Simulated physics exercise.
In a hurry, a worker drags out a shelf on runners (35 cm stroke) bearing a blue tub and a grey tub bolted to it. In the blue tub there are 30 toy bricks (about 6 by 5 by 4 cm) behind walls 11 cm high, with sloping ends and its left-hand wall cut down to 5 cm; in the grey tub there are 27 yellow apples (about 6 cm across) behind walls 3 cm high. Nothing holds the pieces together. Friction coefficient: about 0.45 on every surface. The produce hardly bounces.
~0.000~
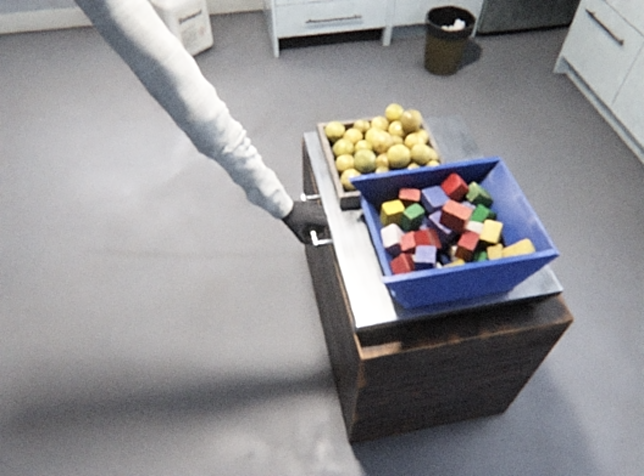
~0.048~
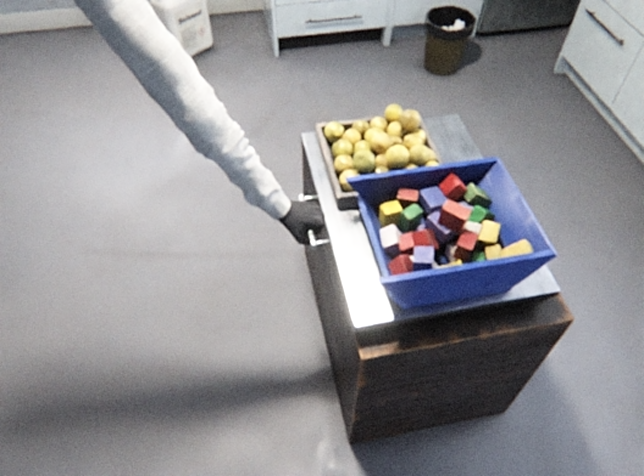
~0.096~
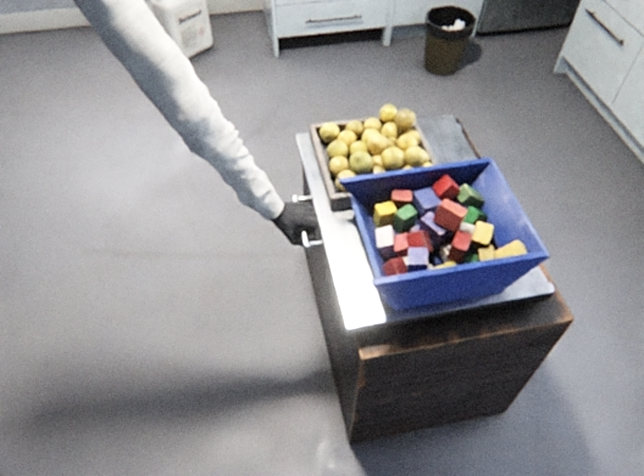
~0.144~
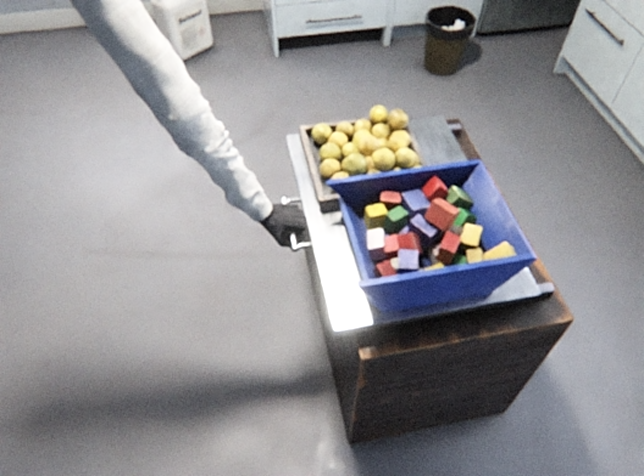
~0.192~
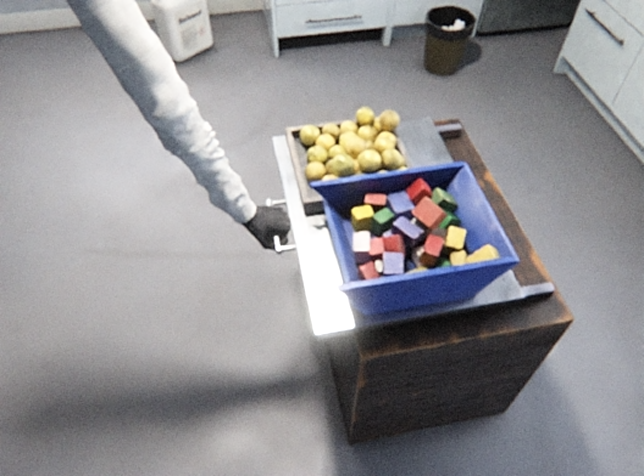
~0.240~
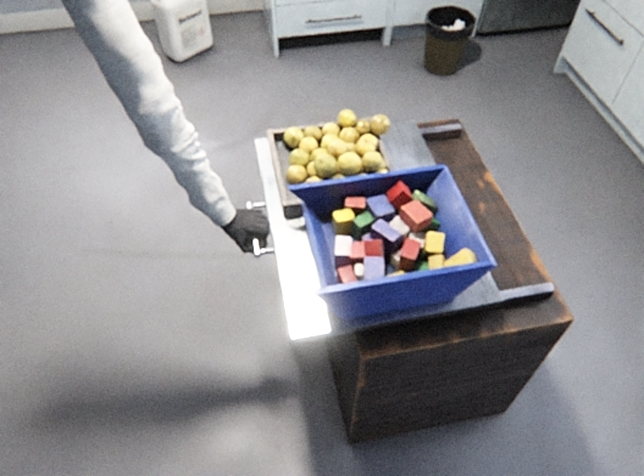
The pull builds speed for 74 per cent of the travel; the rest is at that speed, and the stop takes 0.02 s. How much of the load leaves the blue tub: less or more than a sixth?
Under a sixth of the toy bricks leave the blue tub.
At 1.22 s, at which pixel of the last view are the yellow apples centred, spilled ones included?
Near (257, 170).
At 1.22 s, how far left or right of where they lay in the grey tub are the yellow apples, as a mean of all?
About 4 cm to the left.
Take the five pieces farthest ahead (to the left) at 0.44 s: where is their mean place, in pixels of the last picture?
Near (218, 175).
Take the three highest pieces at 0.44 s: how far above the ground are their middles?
Some 78 cm up.
After 0.36 s, the shelf hits its stop.
After 0.44 s, blue tub 30 in, 0 out and grey tub 26 in, 1 out.
After 0.56 s, blue tub 29 in, 1 out and grey tub 23 in, 4 out.
After 0.78 s, blue tub 29 in, 1 out and grey tub 23 in, 4 out.
Outcome (at 1.22 s), blue tub 29 in, 1 out and grey tub 22 in, 5 out. Asked share, 1 of 30, 3 per cent.
